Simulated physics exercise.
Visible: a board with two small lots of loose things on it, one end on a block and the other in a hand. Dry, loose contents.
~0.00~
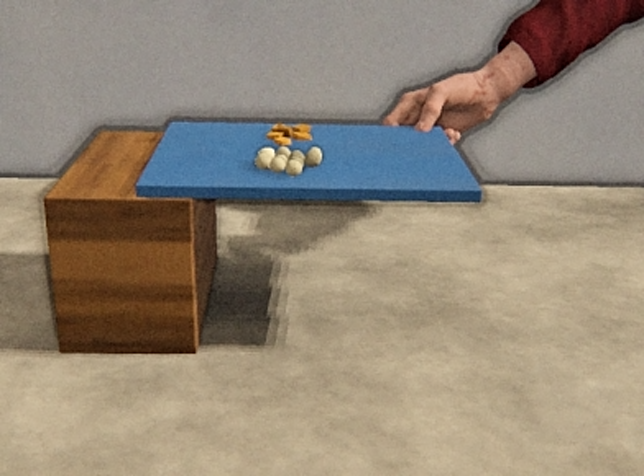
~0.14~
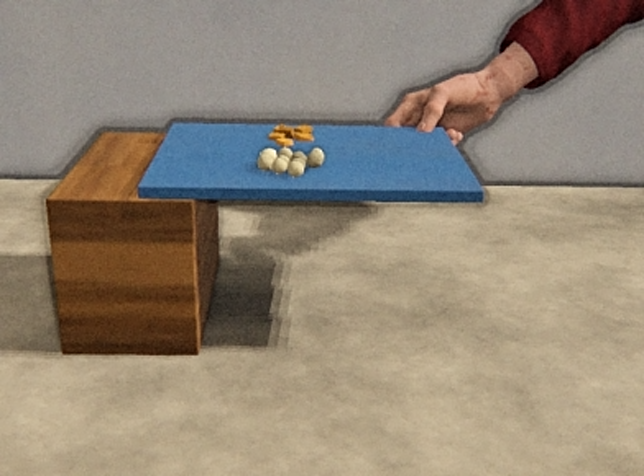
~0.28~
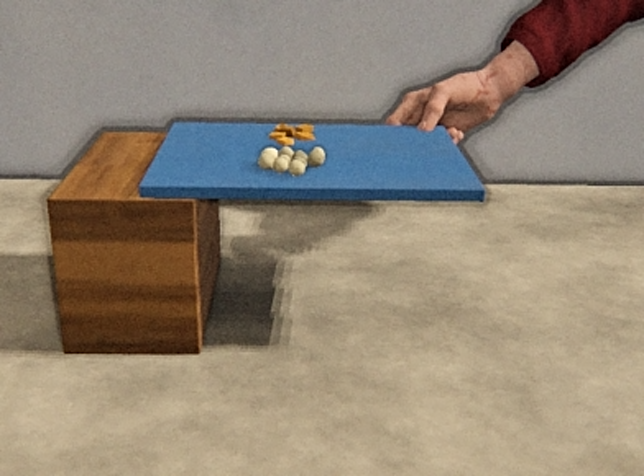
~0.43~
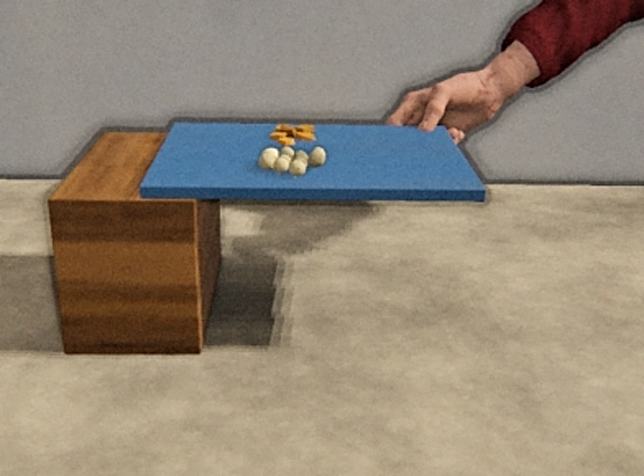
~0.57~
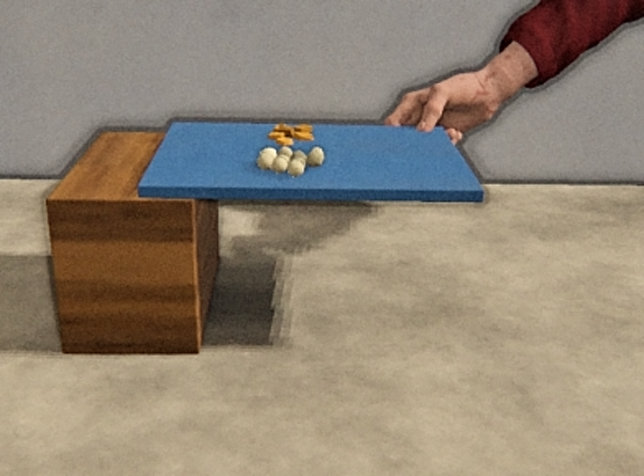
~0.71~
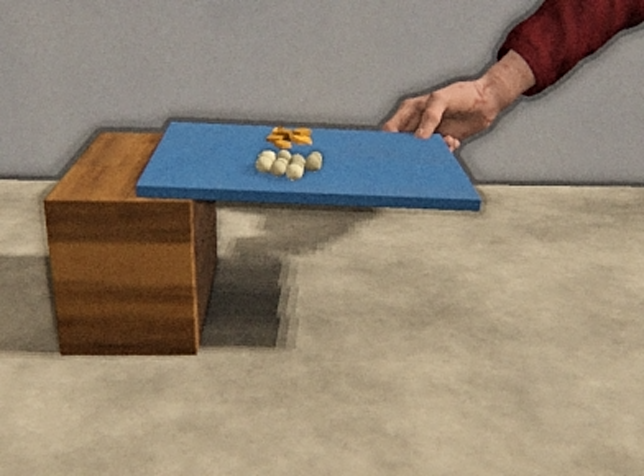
A hand holds a blue board level on a wooden block, then lowers its end slightly.
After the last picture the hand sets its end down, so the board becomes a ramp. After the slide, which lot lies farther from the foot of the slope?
Closer lot.
After 1.44 s, board sloping at 21°; near lot all still on the board; far lot all still on the board.
After 2.07 s, board sloping at 36°; near lot mostly up to a board's length out; far lot mostly at the foot of the board.
After 2.62 s, board resting at 37°; near lot mostly up to a board's length out; far lot mostly at the foot of the board.
At rest (2.8 s), board resting at 37°; near lot mostly up to a board's length out; far lot mostly at the foot of the board; the near lot has gone farther.
